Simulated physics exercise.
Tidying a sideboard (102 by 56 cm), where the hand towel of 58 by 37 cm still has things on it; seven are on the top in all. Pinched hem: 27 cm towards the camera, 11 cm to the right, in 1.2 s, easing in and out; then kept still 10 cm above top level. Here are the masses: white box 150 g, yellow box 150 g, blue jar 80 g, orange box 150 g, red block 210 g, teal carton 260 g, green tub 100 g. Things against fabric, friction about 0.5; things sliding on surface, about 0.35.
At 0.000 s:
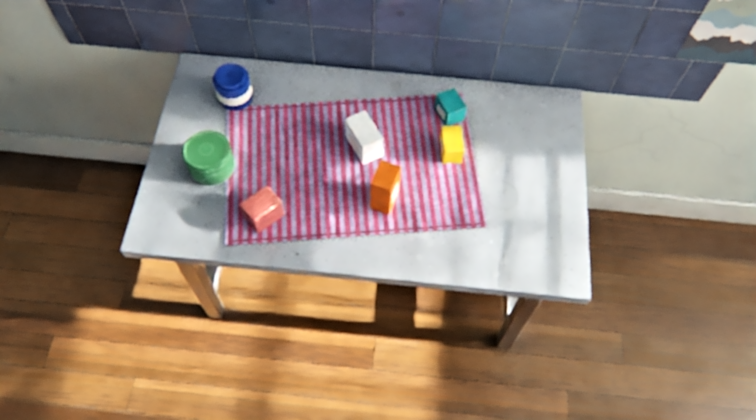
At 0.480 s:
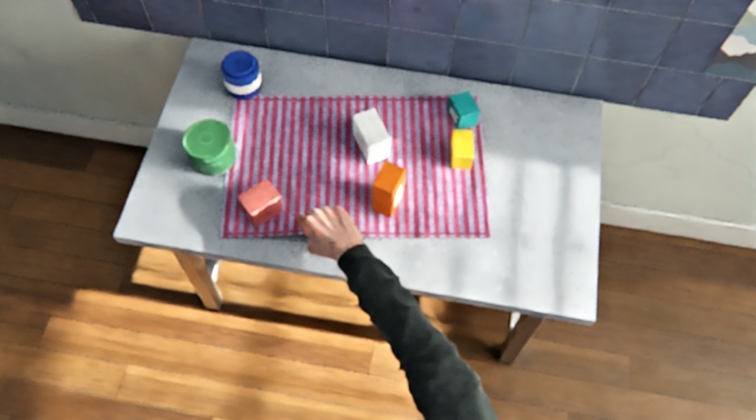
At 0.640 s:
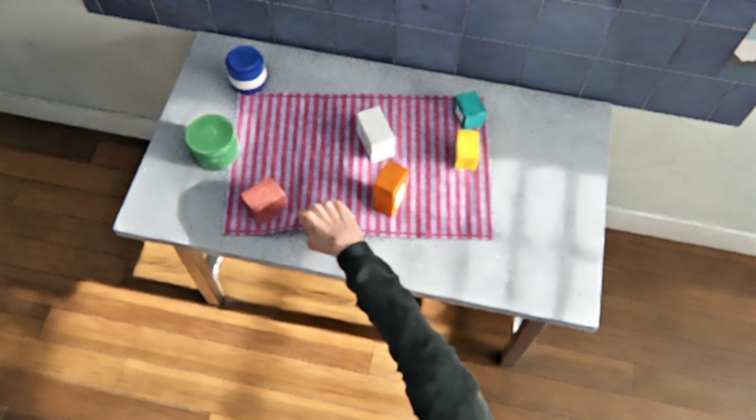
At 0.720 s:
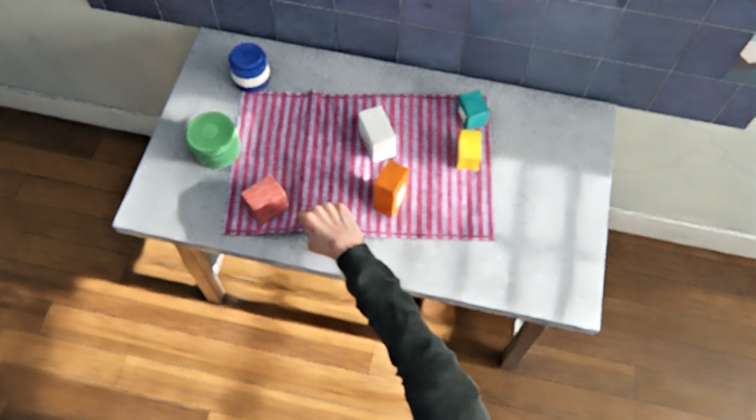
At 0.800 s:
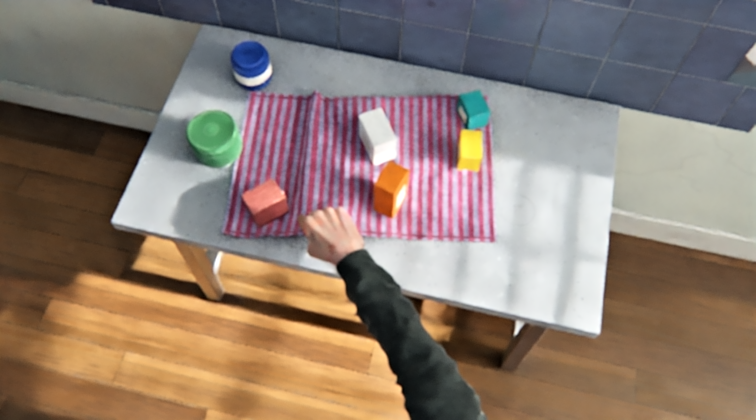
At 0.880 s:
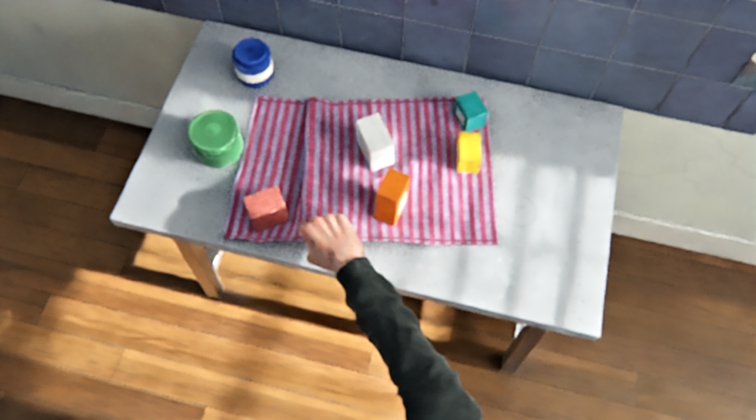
A grey-topped sideboard stands on a wooden floor against a blue-tiled wall, seen from high above its front edge. A red-and-white striped cloth holds a white box, an orange box, a yellow box, a teal carton and a red block, with a green tub and blue jar to its left. The view shifts slightly as a dark-sleeved arm reaches in and pinches the near hem, and the cloth ridges and shifts slightly.
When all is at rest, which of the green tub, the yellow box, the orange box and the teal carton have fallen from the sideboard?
Result: I'd bet the green tub never leaves the surface; I'd bet the yellow box never leaves the surface; I'd bet the orange box leaves the surface; I'd bet the teal carton never leaves the surface.
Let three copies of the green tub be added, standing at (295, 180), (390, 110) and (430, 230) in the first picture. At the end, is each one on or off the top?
Log, listed order - lost / kept / lost.
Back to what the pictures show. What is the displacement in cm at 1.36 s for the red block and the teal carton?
About: Red block over the edge, teal carton 15 cm.
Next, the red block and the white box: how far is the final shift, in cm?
Result: Red block over the edge and white box 35 cm.
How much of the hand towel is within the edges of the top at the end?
Share within the edges: Approx. 40 %.
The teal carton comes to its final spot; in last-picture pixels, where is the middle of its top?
It comes to rest close to (406, 178).
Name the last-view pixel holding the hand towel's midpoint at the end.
Its centre lands at about (316, 290).
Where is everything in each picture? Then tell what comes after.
The first frame shows green tub (206, 149); yellow box (453, 138); orange box (386, 175); teal carton (452, 100); hand towel corners (225, 246) (487, 227).
The second frame shows hand towel corners (220, 238) (492, 237); grip (310, 235).
The third frame shows red block (262, 194); hand towel corners (222, 235) (494, 240); grip (310, 230).
The fourth frame shows hand towel corners (222, 235) (495, 241); grip (311, 232).
The fifth frame shows red block (264, 196); white box (378, 127); hand towel corners (221, 233) (497, 242); grip (311, 236).
The sixth frame shows green tub (213, 130); yellow box (470, 146); orange box (393, 184); teal carton (473, 104); hand towel corners (221, 239) (256, 96) (499, 244); grip (311, 242).
After 1.1 s, 95 % of the hand towel is still over the top; orange box 8 cm off its start, teal carton 7 cm off its start, yellow box 6 cm off its start.
After 1.4 s, 75 % of the hand towel is still over the top; orange box 15 cm off its start, teal carton 15 cm off its start, yellow box 12 cm off its start.
After 1.6 s, 60 % of the hand towel is still over the top; teal carton 21 cm off its start at (412, 160), orange box 21 cm off its start at (380, 271), yellow box 18 cm off its start at (428, 204).
After 1.8 s, 45 % of the hand towel is still over the top; orange box 25 cm off its start, teal carton 25 cm off its start, yellow box 22 cm off its start.
After 3.4 s, 40 % of the hand towel is still over the top; orange box over the edge, teal carton 25 cm off its start at (406, 178), yellow box 23 cm off its start at (419, 227), green tub 1 cm off its start at (213, 130).
